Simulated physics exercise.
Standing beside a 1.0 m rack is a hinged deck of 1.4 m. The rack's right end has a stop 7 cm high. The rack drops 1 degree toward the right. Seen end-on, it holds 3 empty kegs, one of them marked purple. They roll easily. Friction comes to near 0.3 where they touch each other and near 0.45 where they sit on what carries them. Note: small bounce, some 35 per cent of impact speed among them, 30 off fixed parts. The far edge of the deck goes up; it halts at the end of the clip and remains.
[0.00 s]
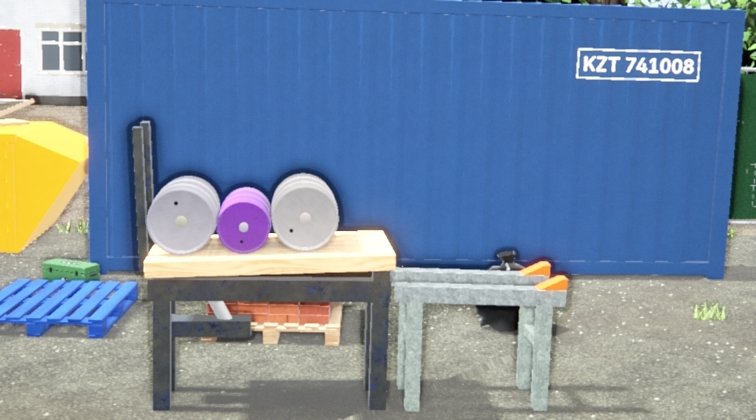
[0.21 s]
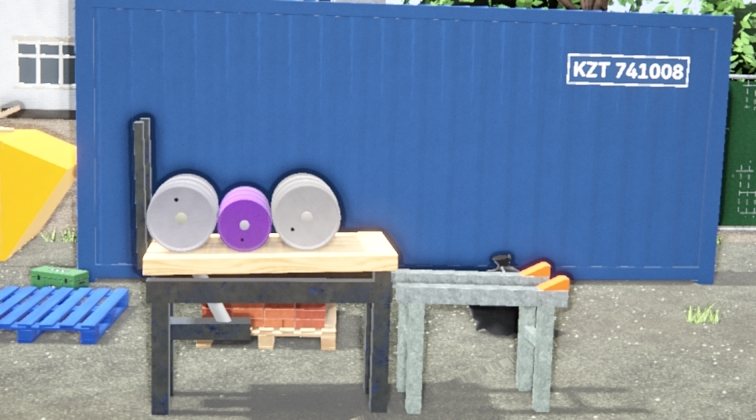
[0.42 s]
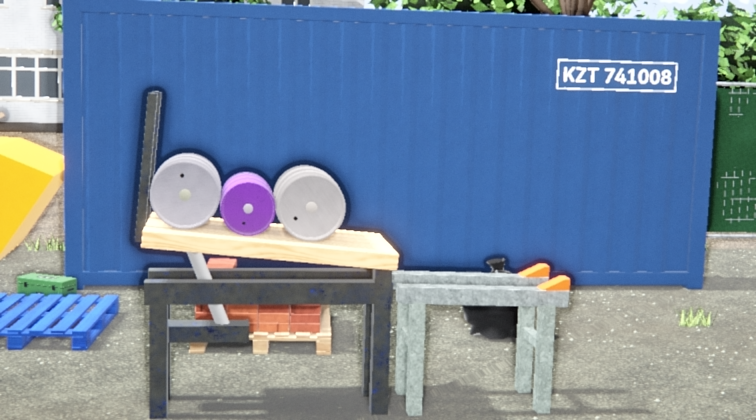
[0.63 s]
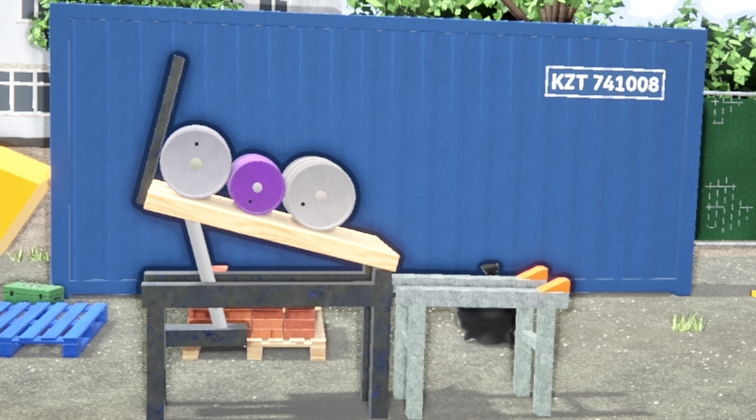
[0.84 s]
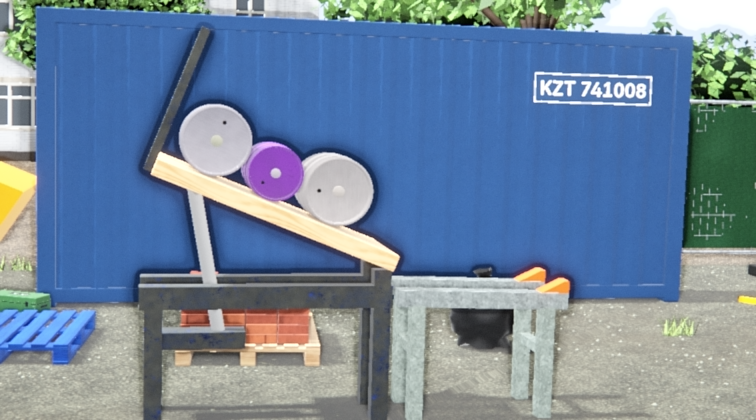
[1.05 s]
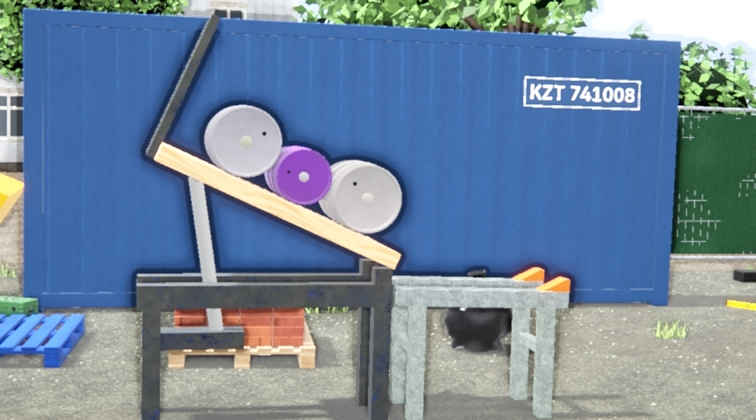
Three kegs, a purple one between two grey, rolling right down a wooden deck as its left end rises beside a rack.
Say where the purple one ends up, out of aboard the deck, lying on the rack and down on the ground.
The purple one ends up down on the ground.
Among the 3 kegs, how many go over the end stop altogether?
I count 3 altogether.
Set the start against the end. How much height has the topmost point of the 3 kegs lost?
The top drops by around 95 cm.
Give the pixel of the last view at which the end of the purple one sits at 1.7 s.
(454, 262), more or less.
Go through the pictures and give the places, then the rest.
Purple (244, 228); deck tilted 2° back; stop top at (565, 281), in the first frame.
Purple (244, 226); deck tilted 1° back, in the second frame.
Purple (248, 209); deck tilted 5° to the rack, in the third frame.
Purple (258, 188); deck tilted 14° to the rack, in the fourth frame.
Purple (276, 174); deck tilted 22° to the rack, in the fifth frame.
Purple (305, 177); deck tilted 24° to the rack, in the sixth frame.
By 1.7 s, purple is on the rack, 75 cm from the rack's far end, rolling right; 0 lost over the end.
By 2.4 s, purple is over the stop and falling; 2 lost over the end.
Finally (5.5 s), purple is beyond the stop, on the ground; 3 lost over the end.
